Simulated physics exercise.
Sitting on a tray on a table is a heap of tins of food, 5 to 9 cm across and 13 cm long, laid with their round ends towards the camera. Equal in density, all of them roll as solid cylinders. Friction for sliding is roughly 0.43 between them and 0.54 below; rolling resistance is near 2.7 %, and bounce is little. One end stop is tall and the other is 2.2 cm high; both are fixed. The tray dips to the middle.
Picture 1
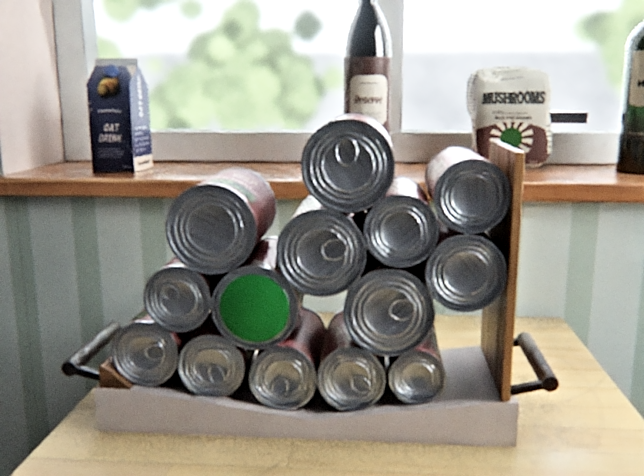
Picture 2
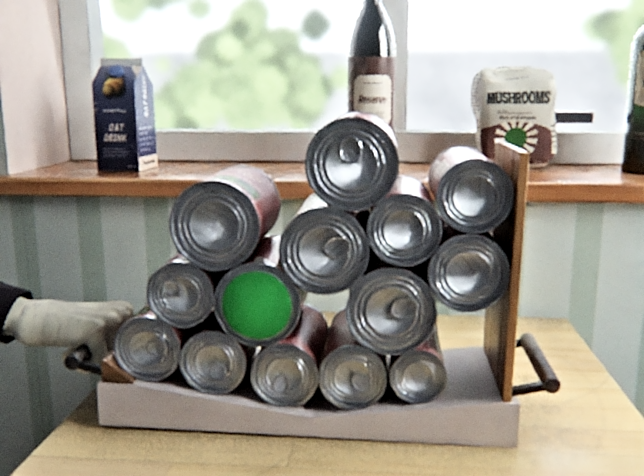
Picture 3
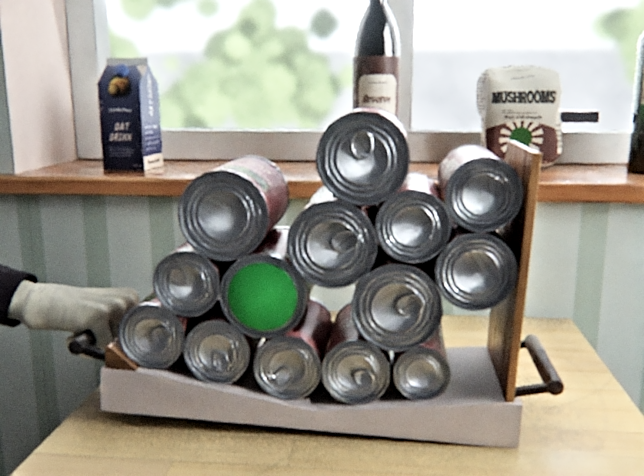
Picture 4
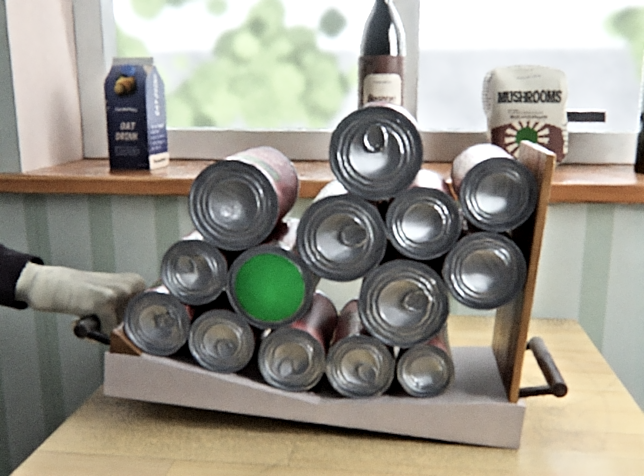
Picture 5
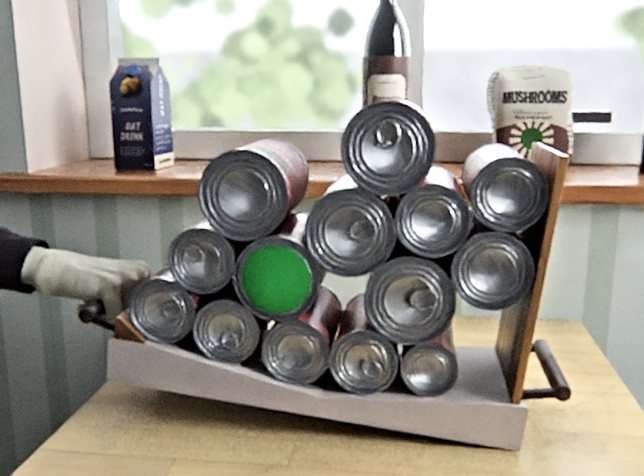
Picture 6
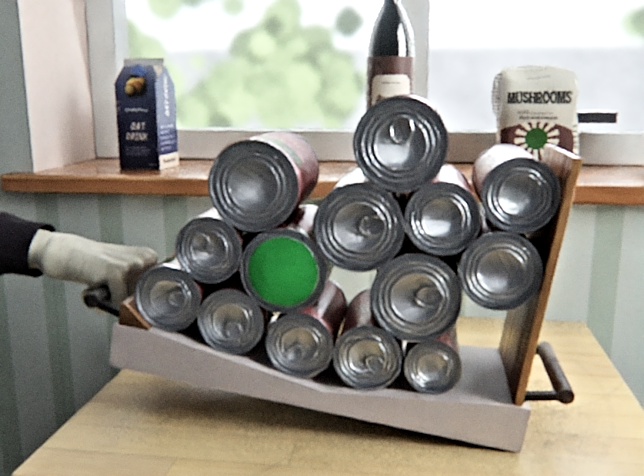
On a table by a window, a gloved hand raises the left end of a tray of stacked tins.
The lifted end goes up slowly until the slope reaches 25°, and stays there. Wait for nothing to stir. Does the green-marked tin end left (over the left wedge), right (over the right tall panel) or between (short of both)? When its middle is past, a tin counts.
For the green-marked tin it is between.
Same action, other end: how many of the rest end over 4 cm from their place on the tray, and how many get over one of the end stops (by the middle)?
That gives 14 for the first count and 13 for the second.
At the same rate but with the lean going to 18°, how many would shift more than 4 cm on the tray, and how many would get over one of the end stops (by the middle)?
Shifted 0, out 0.
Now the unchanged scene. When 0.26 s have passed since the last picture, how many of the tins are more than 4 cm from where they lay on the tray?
By that point it's 0 of them.
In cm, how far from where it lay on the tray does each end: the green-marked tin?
For the green-marked tin, it is 0.
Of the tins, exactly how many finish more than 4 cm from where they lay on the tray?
The number is exactly 0.
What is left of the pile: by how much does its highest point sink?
Around 0 centimetres.
Then, 0.49 s after the last picture, left end up 22°; 0 now displaced over 4 cm; not one over the end stops; green in place (moves measured on the tray).
Then, 0.80 s after the last picture, left end up 25°; 0 now displaced over 4 cm; not one over the end stops; green in place.
At rest 1.3 s after the last picture, 0 moved over 4 cm; not one over the end stops; green in place; top of the pile 28 cm high, from 28 cm.
